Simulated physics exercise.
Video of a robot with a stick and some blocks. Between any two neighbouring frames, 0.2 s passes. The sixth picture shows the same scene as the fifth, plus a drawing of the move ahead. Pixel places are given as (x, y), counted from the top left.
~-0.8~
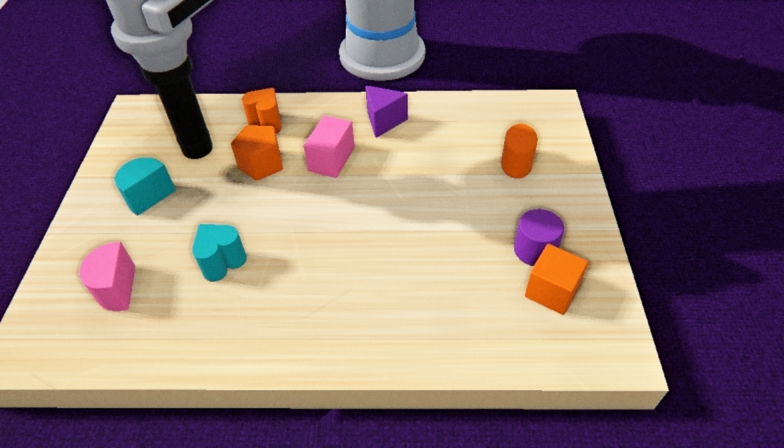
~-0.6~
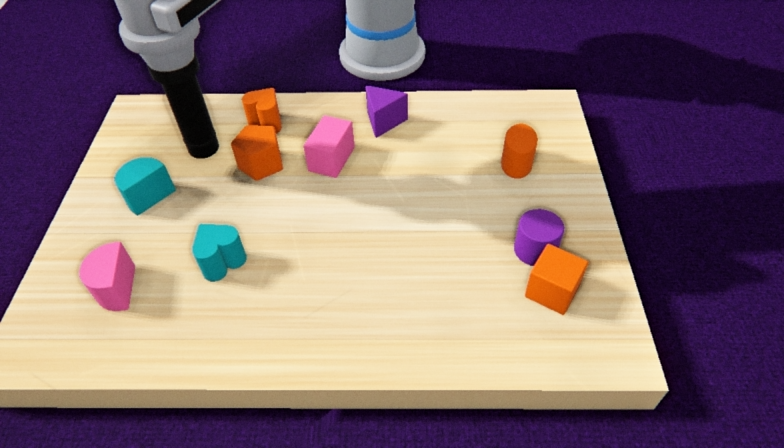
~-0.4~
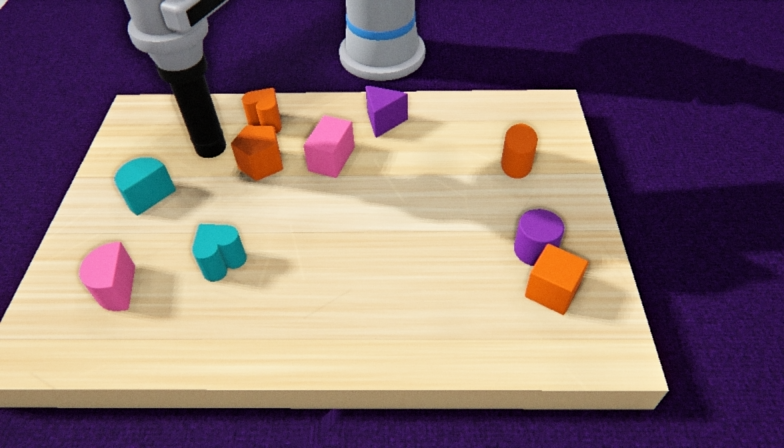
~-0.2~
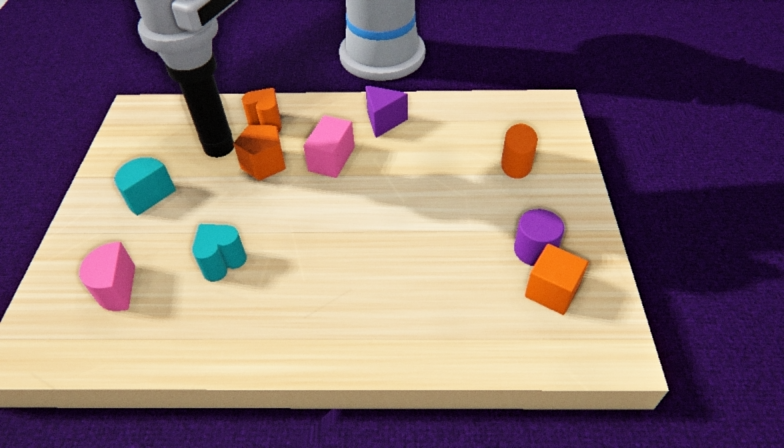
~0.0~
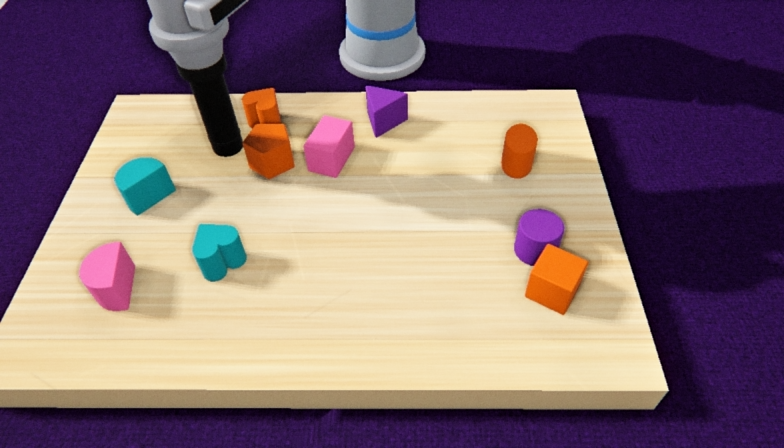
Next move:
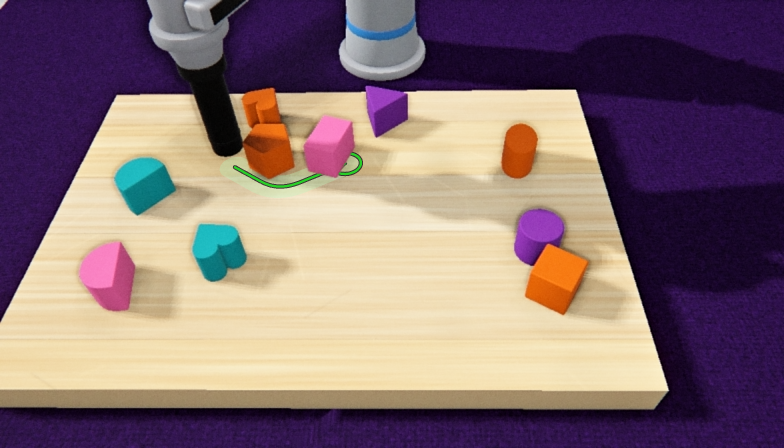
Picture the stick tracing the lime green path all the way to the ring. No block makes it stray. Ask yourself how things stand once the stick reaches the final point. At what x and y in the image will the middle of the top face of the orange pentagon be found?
The answer is (330, 117).
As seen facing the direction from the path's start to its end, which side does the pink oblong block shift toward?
Its shift is leftward.
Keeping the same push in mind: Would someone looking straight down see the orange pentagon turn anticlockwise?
Yes
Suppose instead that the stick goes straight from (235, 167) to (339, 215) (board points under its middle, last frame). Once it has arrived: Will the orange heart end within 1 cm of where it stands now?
It seems so.
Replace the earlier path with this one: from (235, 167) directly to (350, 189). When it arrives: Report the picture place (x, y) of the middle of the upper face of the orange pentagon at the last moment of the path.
It is at (326, 133).
Drawn move, from (235, 167) through (266, 184) and (307, 179) to (346, 164).
On the path given first. One third of the way, stick at (262, 165); orange pentagon at (289, 140), turned 60° anticlockwise; pink oblong block at (332, 133).
Two thirds of the way, stick at (304, 159); orange pentagon at (315, 130), turned 95° anticlockwise; pink oblong block at (356, 129), turned 20° anticlockwise.
At the end, stick at (344, 144); orange heart still; orange pentagon at (330, 117), turned 145° anticlockwise; pink oblong block at (379, 119); purple triangular block at (390, 90), turned 30° anticlockwise.
